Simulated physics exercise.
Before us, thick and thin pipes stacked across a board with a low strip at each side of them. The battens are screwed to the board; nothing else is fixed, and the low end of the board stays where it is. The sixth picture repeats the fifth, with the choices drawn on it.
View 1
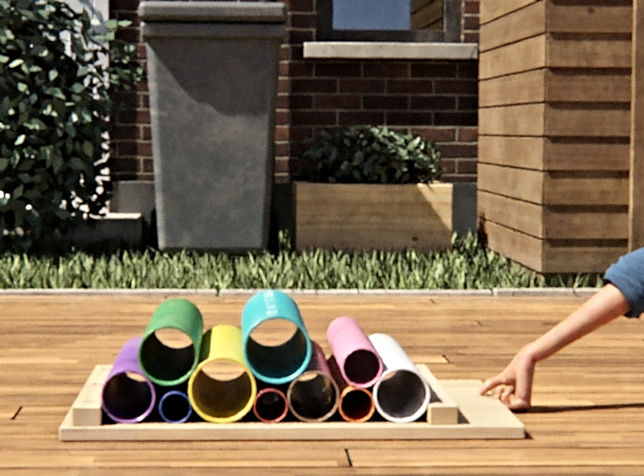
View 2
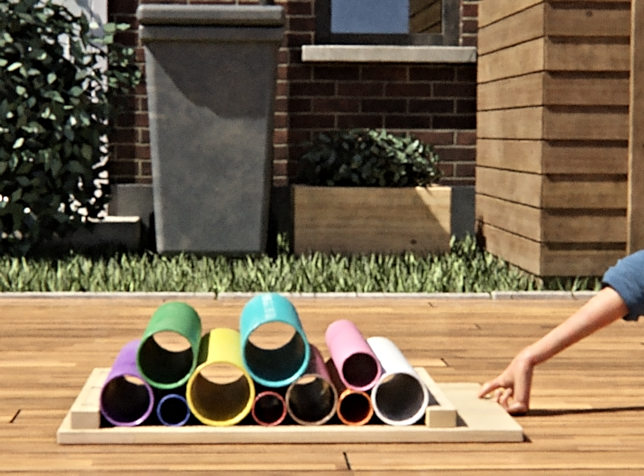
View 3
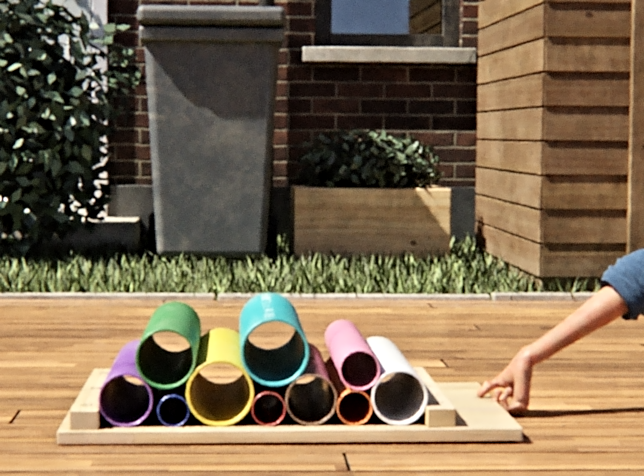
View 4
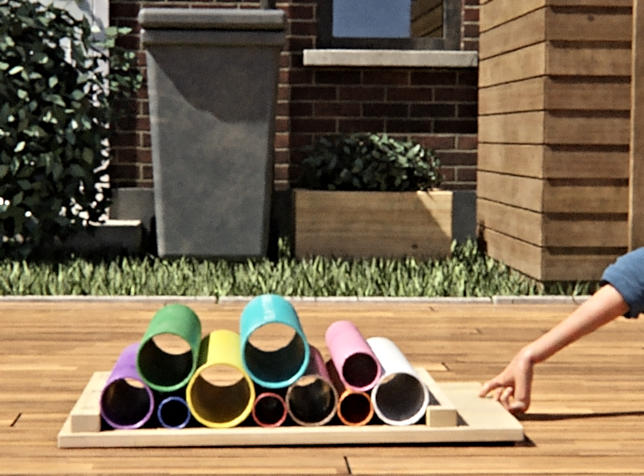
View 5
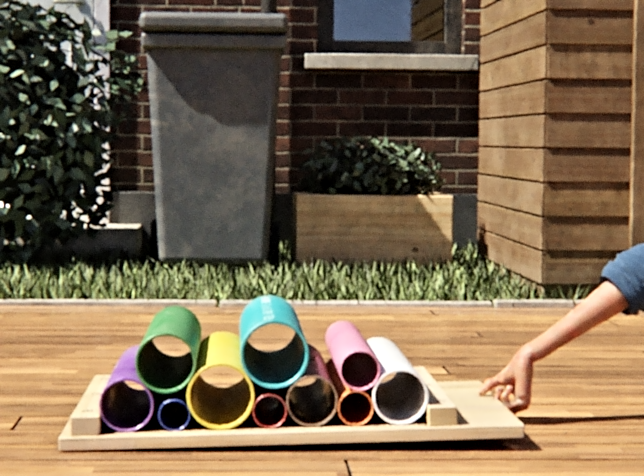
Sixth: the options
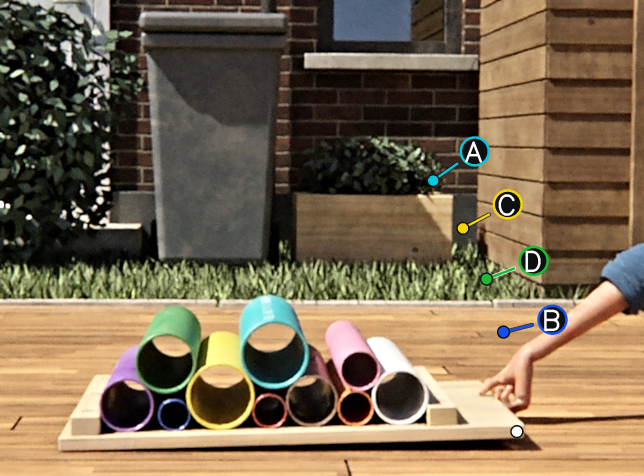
A hand at the right slightly raises that end of a wooden board on a wooden deck, giving it a faint tilt, while the colourful thick and thin pipes stacked between its two end strips keep their places.
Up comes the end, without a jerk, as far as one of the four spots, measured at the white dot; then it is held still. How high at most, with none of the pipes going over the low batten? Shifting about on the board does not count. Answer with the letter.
The last mark within the limit is A.
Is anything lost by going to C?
No.
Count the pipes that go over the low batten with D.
With D, none.
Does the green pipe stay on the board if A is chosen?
Yes, with A.
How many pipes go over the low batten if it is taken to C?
It comes to none.
On the marked copy, A at (433, 181); B at (503, 332); C at (463, 228); D at (487, 279); the white dot at (517, 432).
Following A. Soon after the start, board at 20°.
Later, board at 35°.
In the end, board at 35°, none over the low batten.
As for the rest, B none over the low batten; C none over the low batten; D none over the low batten.
